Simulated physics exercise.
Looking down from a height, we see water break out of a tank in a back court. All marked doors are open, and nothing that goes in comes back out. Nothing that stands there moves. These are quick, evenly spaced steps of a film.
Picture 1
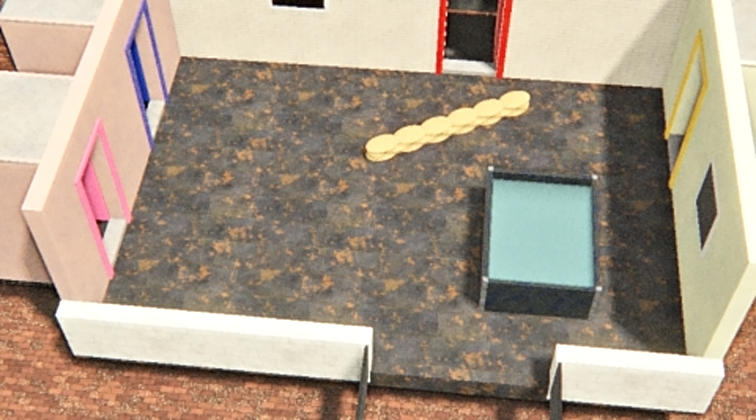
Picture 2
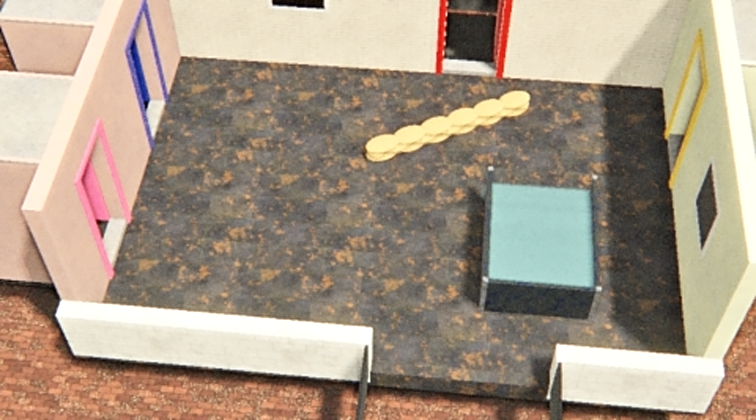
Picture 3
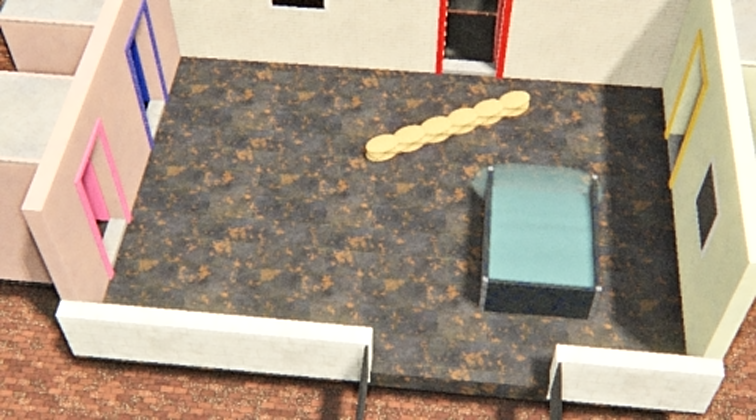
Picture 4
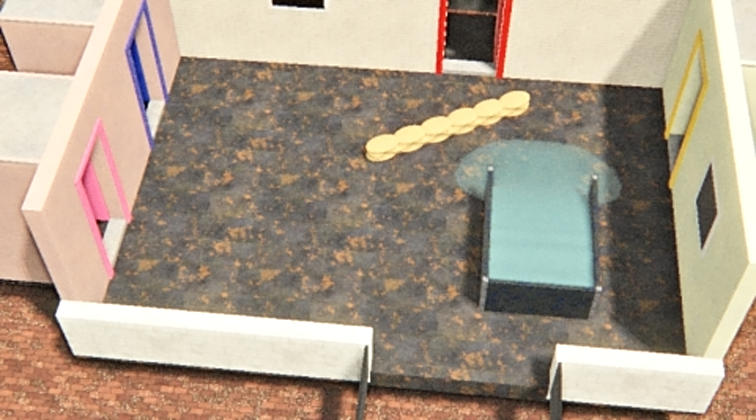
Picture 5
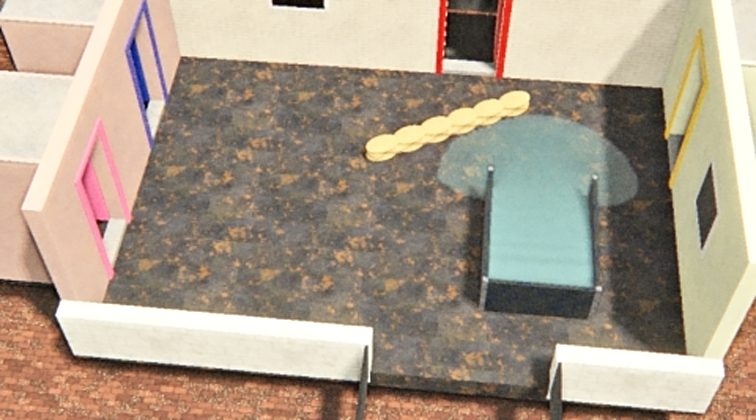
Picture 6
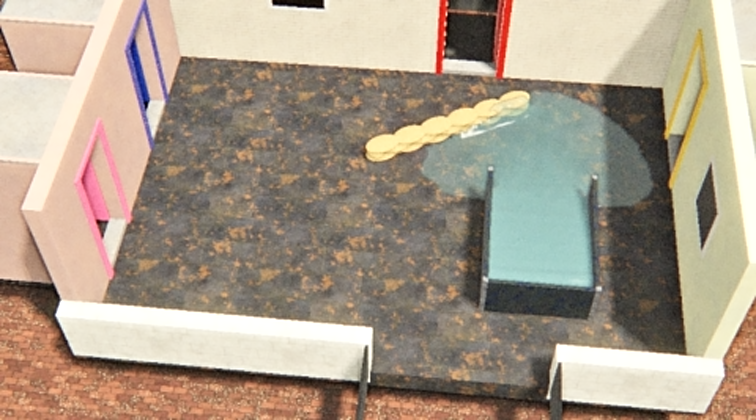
At the start, a dark-framed tank of still, blue-green water stands in a walled court near a wavy yellow barrier. The tank's far side opens and water pours out there, fanning wide across the dark floor. The spreading sheet grows away from the tank until it meets the barrier's right part.
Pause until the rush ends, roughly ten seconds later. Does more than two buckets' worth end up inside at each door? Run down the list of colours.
The pink door no, two at most; the blue door no, two at most; the yellow door no, two at most; the red door no, two at most.
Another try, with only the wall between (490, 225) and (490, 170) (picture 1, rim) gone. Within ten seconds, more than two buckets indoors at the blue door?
Well, the blue door crosses the line here.
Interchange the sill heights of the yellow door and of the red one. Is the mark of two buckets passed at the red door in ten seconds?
Red: Falls short.
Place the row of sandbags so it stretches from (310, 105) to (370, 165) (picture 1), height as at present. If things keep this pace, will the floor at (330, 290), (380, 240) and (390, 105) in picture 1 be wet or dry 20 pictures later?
In turn: Dry, dry, under water.
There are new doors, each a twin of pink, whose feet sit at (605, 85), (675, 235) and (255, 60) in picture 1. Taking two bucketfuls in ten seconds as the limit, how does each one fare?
Well, the first breaks the limit, the next remains within bounds, and the last remains within bounds.
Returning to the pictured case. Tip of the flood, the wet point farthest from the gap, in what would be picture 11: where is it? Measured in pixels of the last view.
Front's tip: Near (661, 93).
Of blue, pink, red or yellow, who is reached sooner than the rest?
If you ask me, it's the yellow door.
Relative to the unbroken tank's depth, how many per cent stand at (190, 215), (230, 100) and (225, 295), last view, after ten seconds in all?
Estimate: 10, 6, 6 %.
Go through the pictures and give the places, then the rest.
The first picture shows still water in the water tank at (542, 231).
In the second picture, water pours out on the water tank's far side and has run to a hidden place.
In the third picture, the front is at a hidden place, out from the gap on the water tank's far side.
In the fourth picture, water pours out on the water tank's far side and has run to (586, 153).
In the fifth picture, the front is at (514, 118), out from the gap on the water tank's far side.
In the sixth picture, the front is at (562, 97), out from the gap on the water tank's far side.
A moment on, water covers 20 % of the floor; the pink door not reached, the blue door not reached, the yellow door wet at the sill, nothing in, the red door not reached.
Next, water covers 25 % of the floor; the pink door not reached, the blue door not reached, the yellow door wet at the sill, nothing in, the red door wet at the sill, nothing in.
Then, water covers 45 % of the floor; the pink door not reached, the blue door not reached, the yellow door under two buckets in, the red door wet at the sill, nothing in.
Later, water covers 80 % of the floor; the pink door wet at the sill, nothing in, the blue door wet at the sill, nothing in, the yellow door under two buckets in, the red door wet at the sill, nothing in.
In the end, water covers 90 % of the floor; the pink door wet at the sill, nothing in, the blue door wet at the sill, nothing in, the yellow door under two buckets in, the red door wet at the sill, nothing in.
